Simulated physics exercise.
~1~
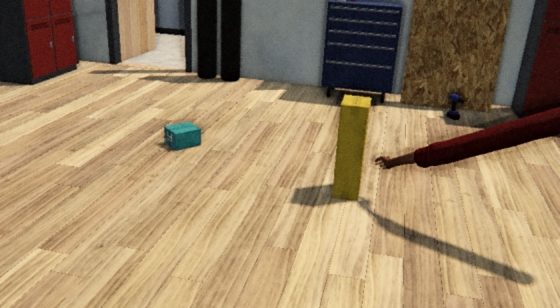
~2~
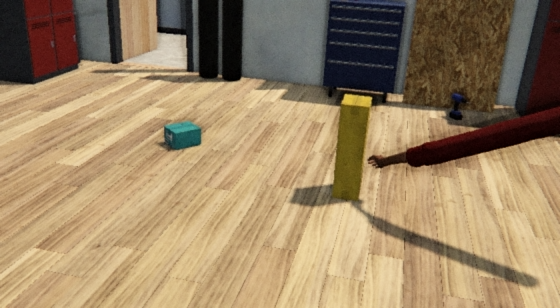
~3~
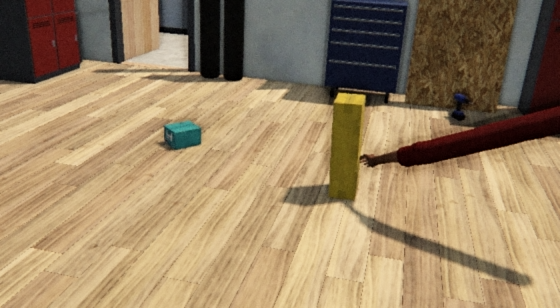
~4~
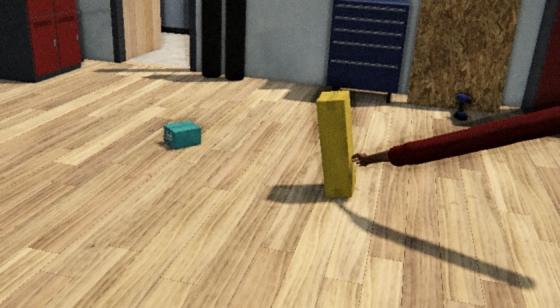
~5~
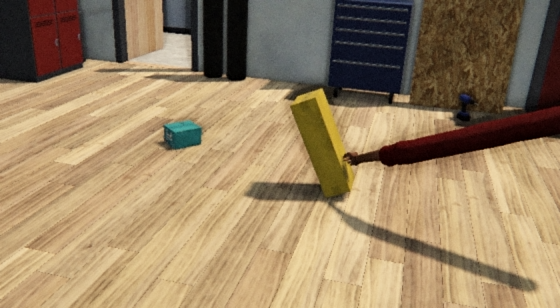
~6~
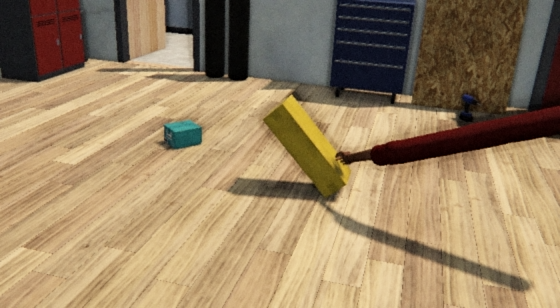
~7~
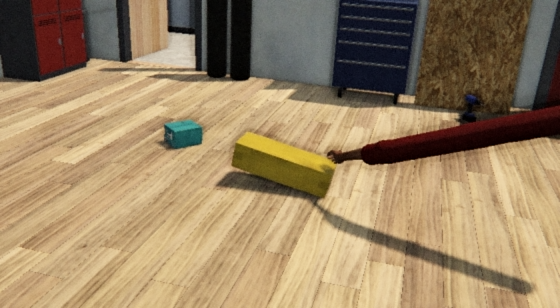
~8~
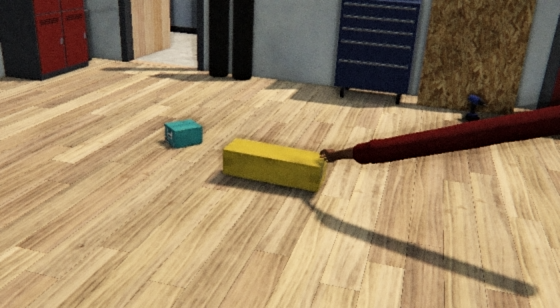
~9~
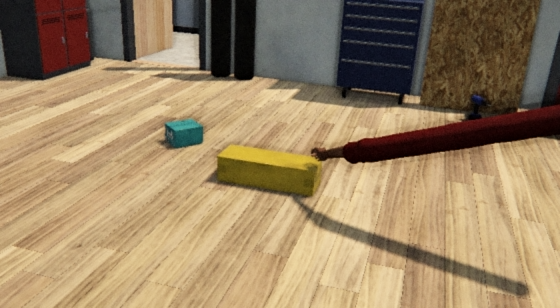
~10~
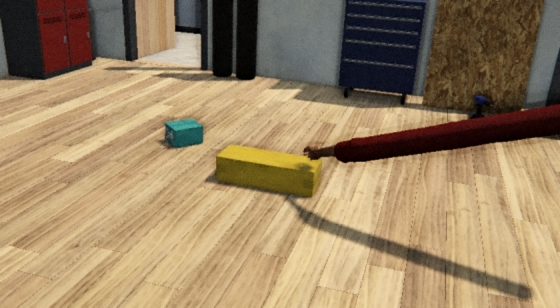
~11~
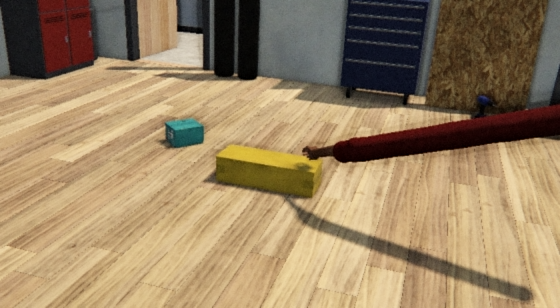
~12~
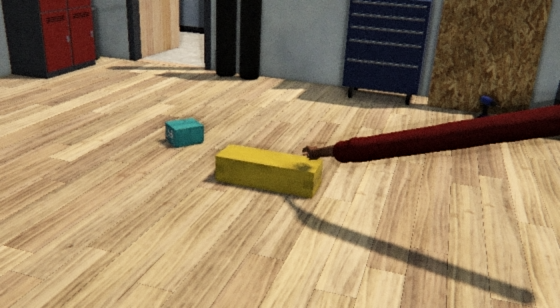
A long dark red arm with a pointed tip pushed a tall yellow box leftward until it leaned and toppled onto its side on the wooden floor, where it lay still, while the small turquoise parcel nearby stayed in its place.
